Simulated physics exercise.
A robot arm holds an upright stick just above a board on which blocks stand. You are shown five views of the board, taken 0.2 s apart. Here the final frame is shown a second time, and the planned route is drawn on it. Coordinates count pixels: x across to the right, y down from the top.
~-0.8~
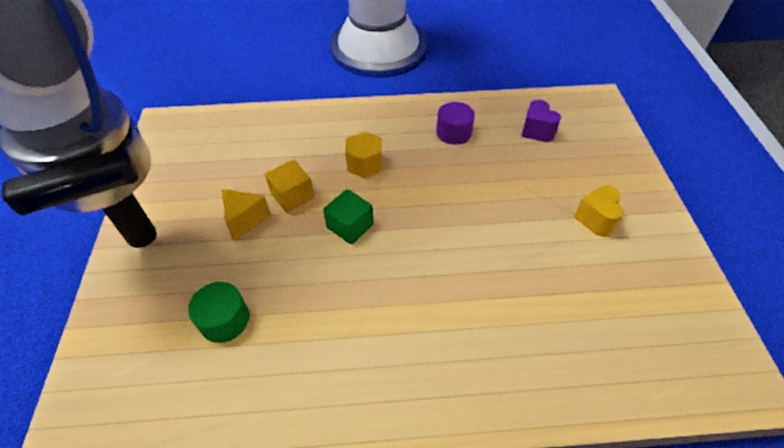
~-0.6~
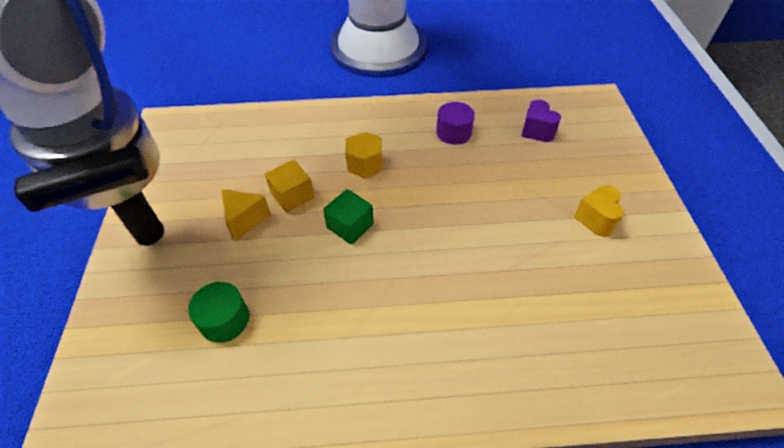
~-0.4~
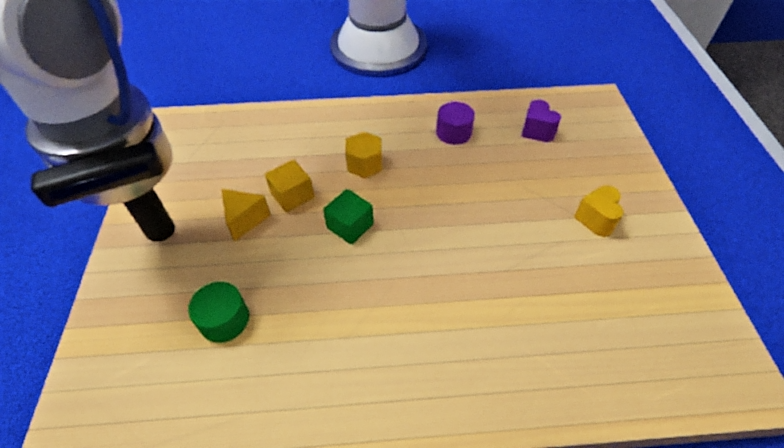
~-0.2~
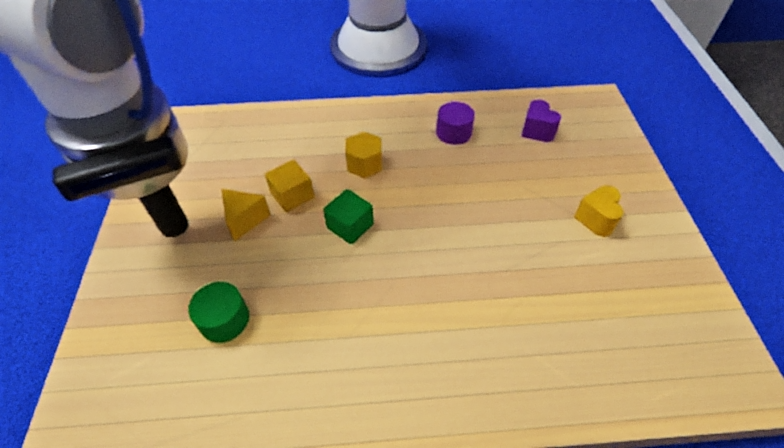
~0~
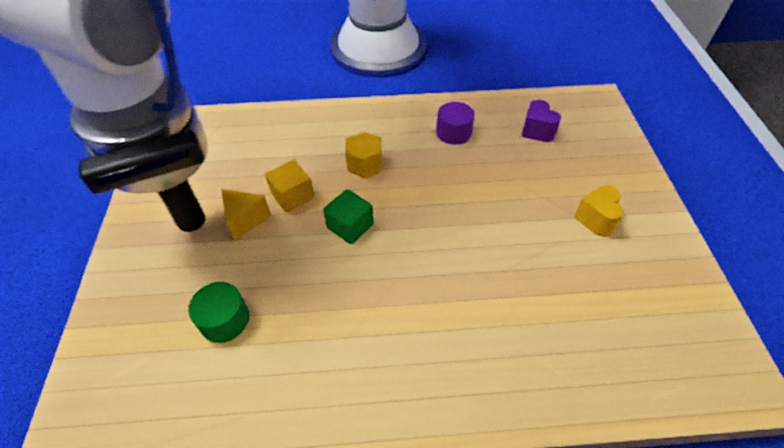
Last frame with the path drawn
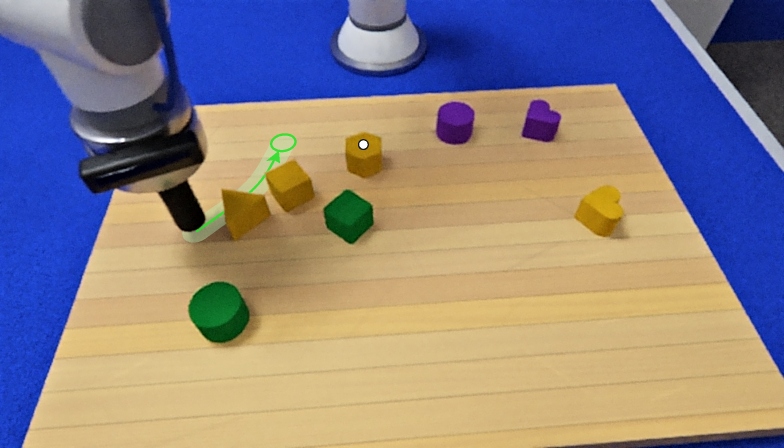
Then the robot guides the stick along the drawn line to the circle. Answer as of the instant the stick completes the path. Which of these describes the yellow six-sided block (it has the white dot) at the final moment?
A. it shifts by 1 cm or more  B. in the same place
I choose B.
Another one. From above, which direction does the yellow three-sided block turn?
Spin direction: Clockwise.
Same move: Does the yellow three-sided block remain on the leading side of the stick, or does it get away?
By the time the path ends, the yellow three-sided block has slid off to the side or behind.
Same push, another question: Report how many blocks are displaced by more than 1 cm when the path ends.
It shifts a single block.
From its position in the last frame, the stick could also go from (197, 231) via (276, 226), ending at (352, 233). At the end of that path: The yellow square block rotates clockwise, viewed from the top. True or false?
False.
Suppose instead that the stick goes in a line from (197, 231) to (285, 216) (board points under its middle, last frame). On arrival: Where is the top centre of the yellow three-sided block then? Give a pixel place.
Near (308, 191).
Drawn move, from (197, 231) through (254, 188) to (283, 143); the dot is on the yellow six-sided block.
On the path given first. One third of the way, stick (233, 192); yellow three-sided block (250, 196), turned 45° clockwise.
Two thirds of the way, stick (264, 161); yellow three-sided block (251, 195), turned 55° clockwise.
At the end, stick (281, 132); yellow three-sided block (251, 195), turned 55° clockwise; yellow six-sided block still.
